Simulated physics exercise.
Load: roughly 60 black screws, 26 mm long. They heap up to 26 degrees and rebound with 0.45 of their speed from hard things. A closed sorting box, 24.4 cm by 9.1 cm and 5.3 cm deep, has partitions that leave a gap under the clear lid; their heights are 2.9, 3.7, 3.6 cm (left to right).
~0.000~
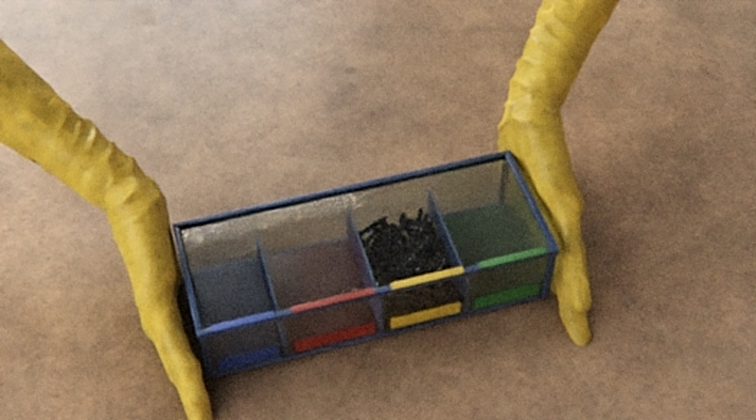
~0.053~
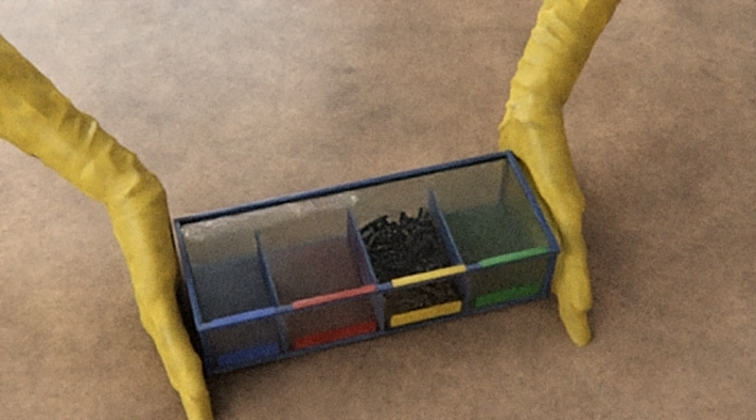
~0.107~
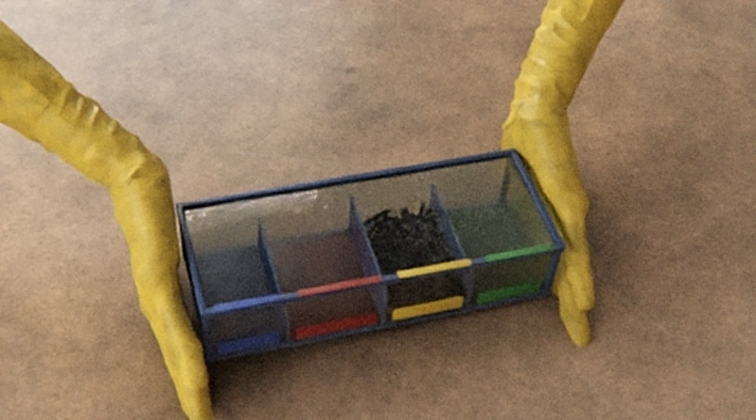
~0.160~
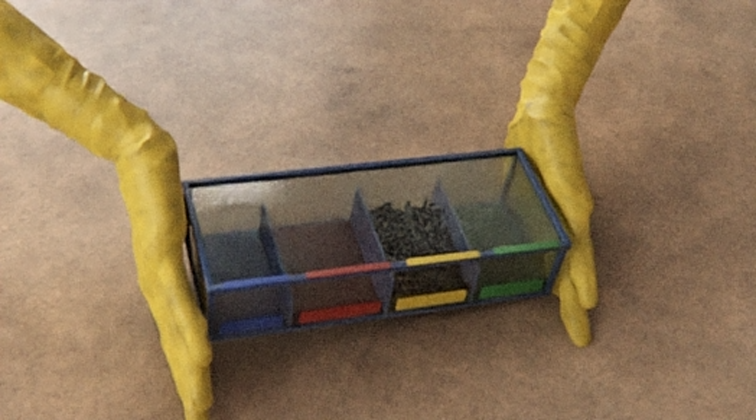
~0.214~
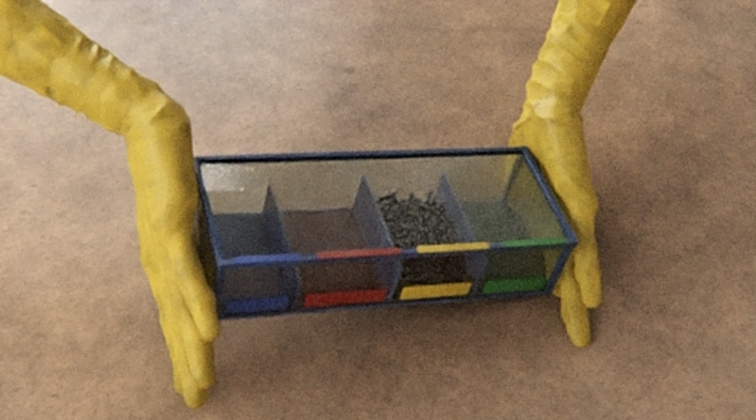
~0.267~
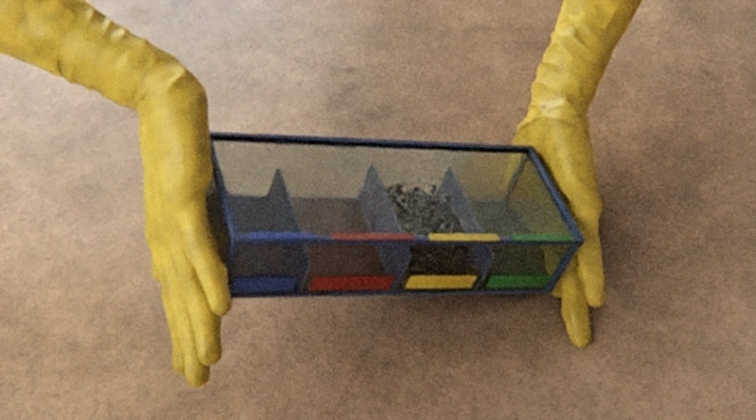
Yellow-gloved hands gradually raising the left end of a clear-lidded sorting box, black screws staying in its yellow-marked compartment.
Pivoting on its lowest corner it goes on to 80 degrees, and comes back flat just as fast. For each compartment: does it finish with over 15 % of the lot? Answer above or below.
Red below, blue below, green below, yellow above.
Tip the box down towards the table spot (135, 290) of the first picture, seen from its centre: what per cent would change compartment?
About 15 per cent.
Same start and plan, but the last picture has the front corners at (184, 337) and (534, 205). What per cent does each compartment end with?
Red 0, blue 0, green 0, yellow 100.
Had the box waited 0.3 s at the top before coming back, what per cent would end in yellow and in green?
Yellow 90; green 10.
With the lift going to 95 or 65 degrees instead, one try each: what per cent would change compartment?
About 45 and 0 per cent.
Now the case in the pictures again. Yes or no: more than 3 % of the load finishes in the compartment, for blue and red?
Blue no, red no.
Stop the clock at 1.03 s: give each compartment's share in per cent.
Red 0; blue 0; green 0; yellow 100.
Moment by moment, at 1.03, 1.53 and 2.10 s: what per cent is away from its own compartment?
About 0, 10, 10.
Then, at 1.03 s, tilt 79 degrees; yellow 100 %.
After 1.53 s, tilt 34 degrees; green 10 %, yellow 90 %.
After 2.10 s, tilt 0 degrees; green 10 %, yellow 90 %.
By 2.4 s all is still; red 0 %, blue 0 %, green 10 %, yellow 90 %.
